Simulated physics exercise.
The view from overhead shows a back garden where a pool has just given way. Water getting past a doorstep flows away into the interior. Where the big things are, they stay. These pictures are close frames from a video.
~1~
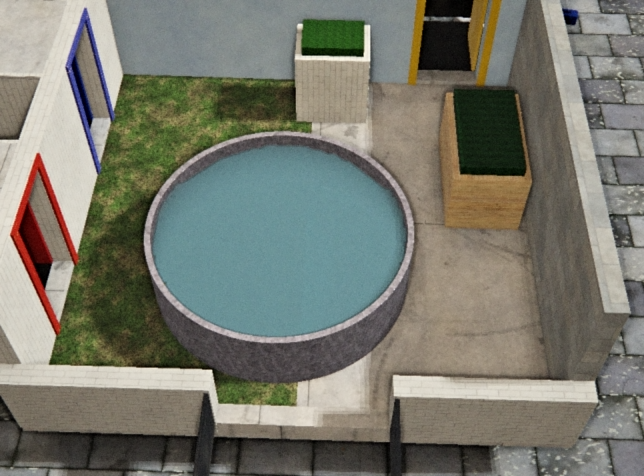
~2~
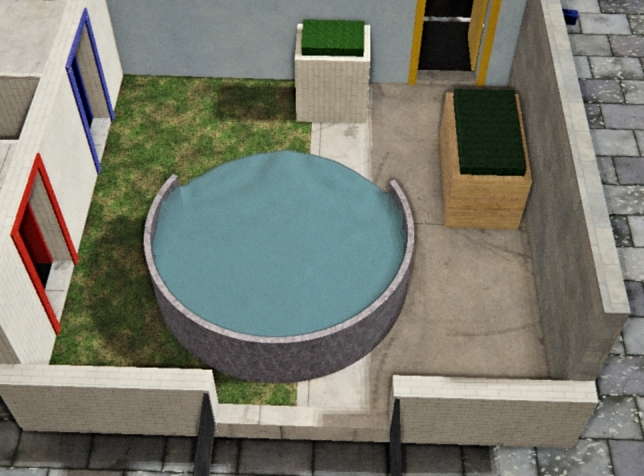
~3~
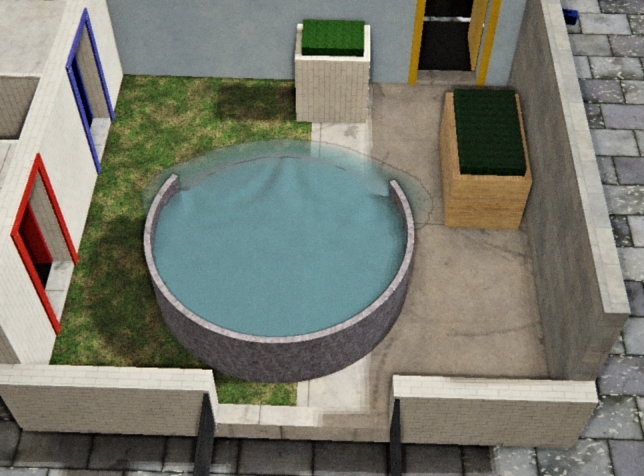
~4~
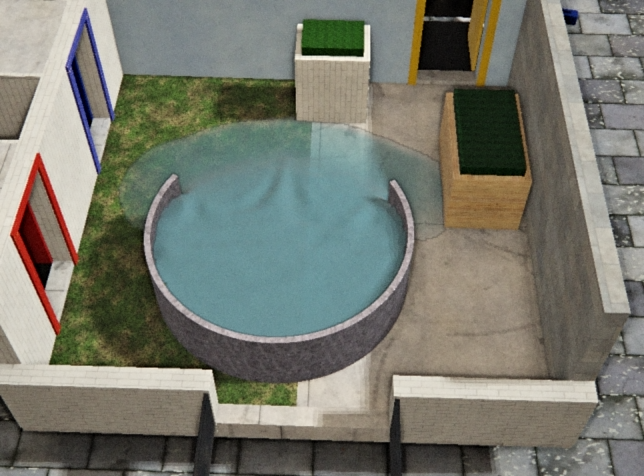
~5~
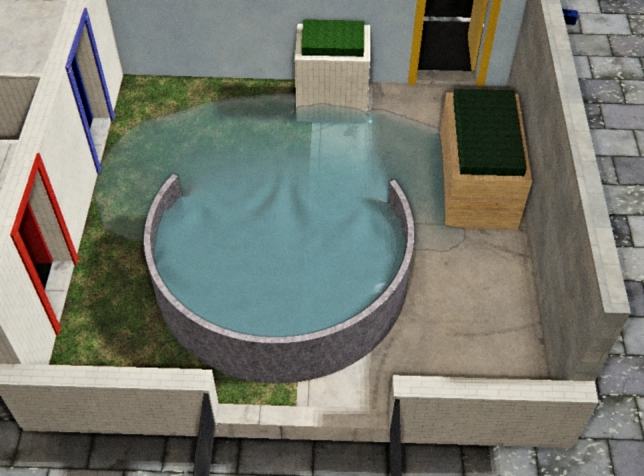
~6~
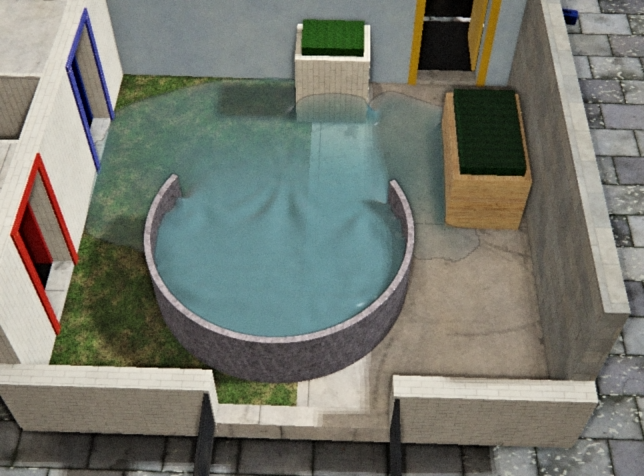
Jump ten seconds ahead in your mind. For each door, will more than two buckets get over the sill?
The blue door: Yes, more than two; the red door: Yes, more than two; the yellow door: Yes, more than two.
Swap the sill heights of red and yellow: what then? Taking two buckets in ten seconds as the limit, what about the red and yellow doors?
In short: The red door is over; the yellow door passes that mark.
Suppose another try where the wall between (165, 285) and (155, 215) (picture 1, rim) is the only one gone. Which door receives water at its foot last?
The door marked yellow, I reckon.
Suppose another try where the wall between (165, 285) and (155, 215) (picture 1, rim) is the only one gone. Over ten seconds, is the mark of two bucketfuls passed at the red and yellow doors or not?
The red door overflows the limit, the yellow door stays within the limit.
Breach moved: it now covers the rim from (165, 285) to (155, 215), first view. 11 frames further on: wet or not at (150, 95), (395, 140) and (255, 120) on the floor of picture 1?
In turn: Untouched, untouched, untouched.
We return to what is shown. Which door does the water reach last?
I pick the red-painted one.
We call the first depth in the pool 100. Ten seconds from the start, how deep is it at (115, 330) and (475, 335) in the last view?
Around 18 % at the first and 14 % at the second.
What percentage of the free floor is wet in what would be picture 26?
My best guess is some 85 %.
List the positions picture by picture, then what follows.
Still water in the round tank at (280, 231), in the first picture.
The front is at a hidden place, out from the gap on the round tank's far side, in the second picture.
The front is at (148, 194), out from the gap on the round tank's far side, in the third picture.
Water pours out on the round tank's far side and has run to (125, 194), in the fourth picture.
Water pours out on the round tank's far side and has run to (99, 189), in the fifth picture.
Water pours out on the round tank's far side and has run to (113, 119), in the sixth picture.
A moment on, water covers 60 % of the floor; the blue door over two buckets in, the red door not reached, the yellow door far over two buckets in.
Next, water covers 65 % of the floor; the blue door over two buckets in, the red door wet at the sill, nothing in, the yellow door far over two buckets in.
Then, water covers 85 % of the floor; the blue door far over two buckets in, the red door wet at the sill, nothing in, the yellow door far over two buckets in.
Later, water covers 100 % of the floor; the blue door far over two buckets in, the red door under two buckets in, the yellow door far over two buckets in.
In the end, water covers 100 % of the floor; the blue door far over two buckets in, the red door over two buckets in, the yellow door far over two buckets in.
